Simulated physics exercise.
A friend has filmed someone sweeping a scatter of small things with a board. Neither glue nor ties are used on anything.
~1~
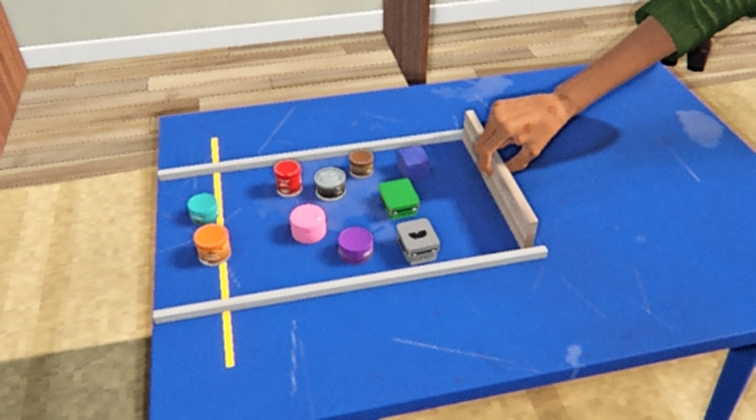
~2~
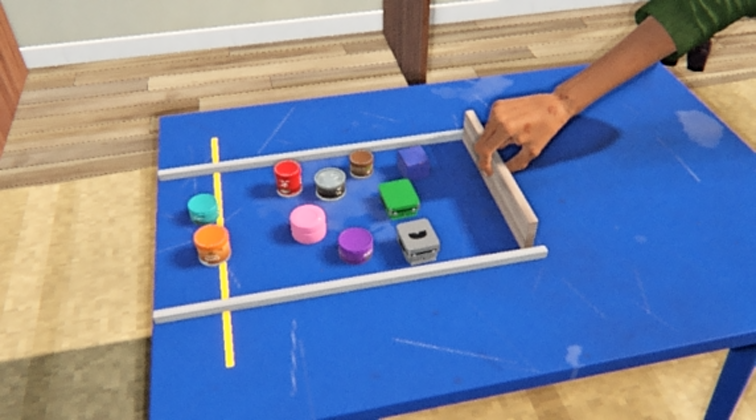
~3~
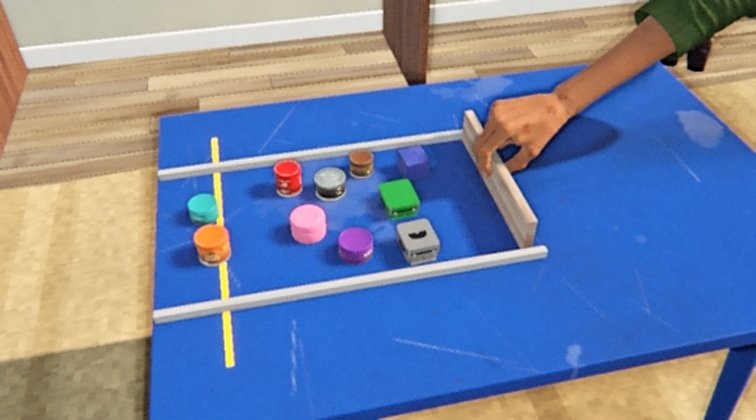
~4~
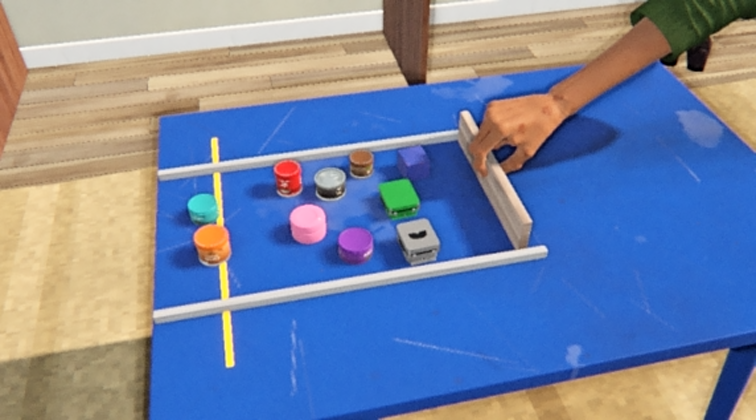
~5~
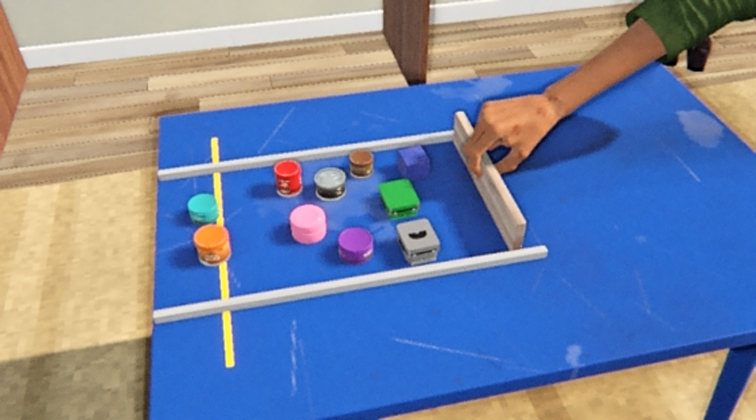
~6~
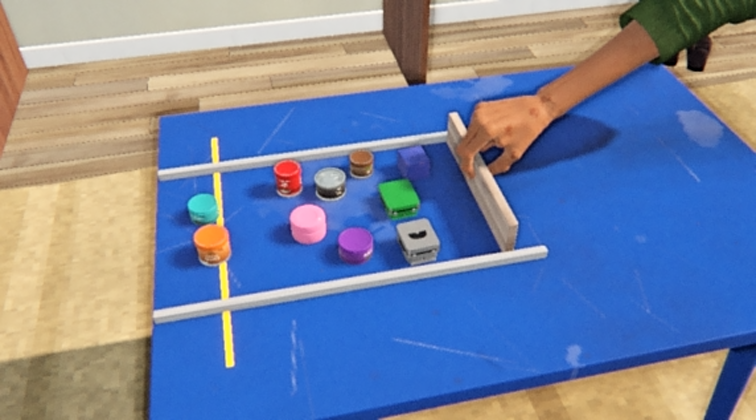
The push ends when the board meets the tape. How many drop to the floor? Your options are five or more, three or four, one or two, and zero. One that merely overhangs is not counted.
My pick is one or two.
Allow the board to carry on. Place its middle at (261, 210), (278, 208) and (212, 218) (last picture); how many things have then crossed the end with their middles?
In order, that gives 0, then 0, then 3.
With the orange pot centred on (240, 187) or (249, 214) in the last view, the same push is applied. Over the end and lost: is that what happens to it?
Well, the orange pot is gone in the first case and stays aboard in the second.
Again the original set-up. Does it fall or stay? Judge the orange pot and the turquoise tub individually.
Orange pot is gone; turquoise tub is gone.
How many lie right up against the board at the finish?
That number would be 3.
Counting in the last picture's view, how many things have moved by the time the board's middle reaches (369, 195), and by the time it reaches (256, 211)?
I count 6 first and 10 after.
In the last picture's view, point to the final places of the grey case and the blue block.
Grey case: (206, 276); blue block: (204, 192).
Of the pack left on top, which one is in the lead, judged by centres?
Result: The red tin.
Soon after, none off yet; turquoise tub at rest near (204, 210); orange pot at rest near (213, 245); red tin at rest near (288, 179).
By the end, the number that fall off is one or two; fallen, orange pot and turquoise tub.
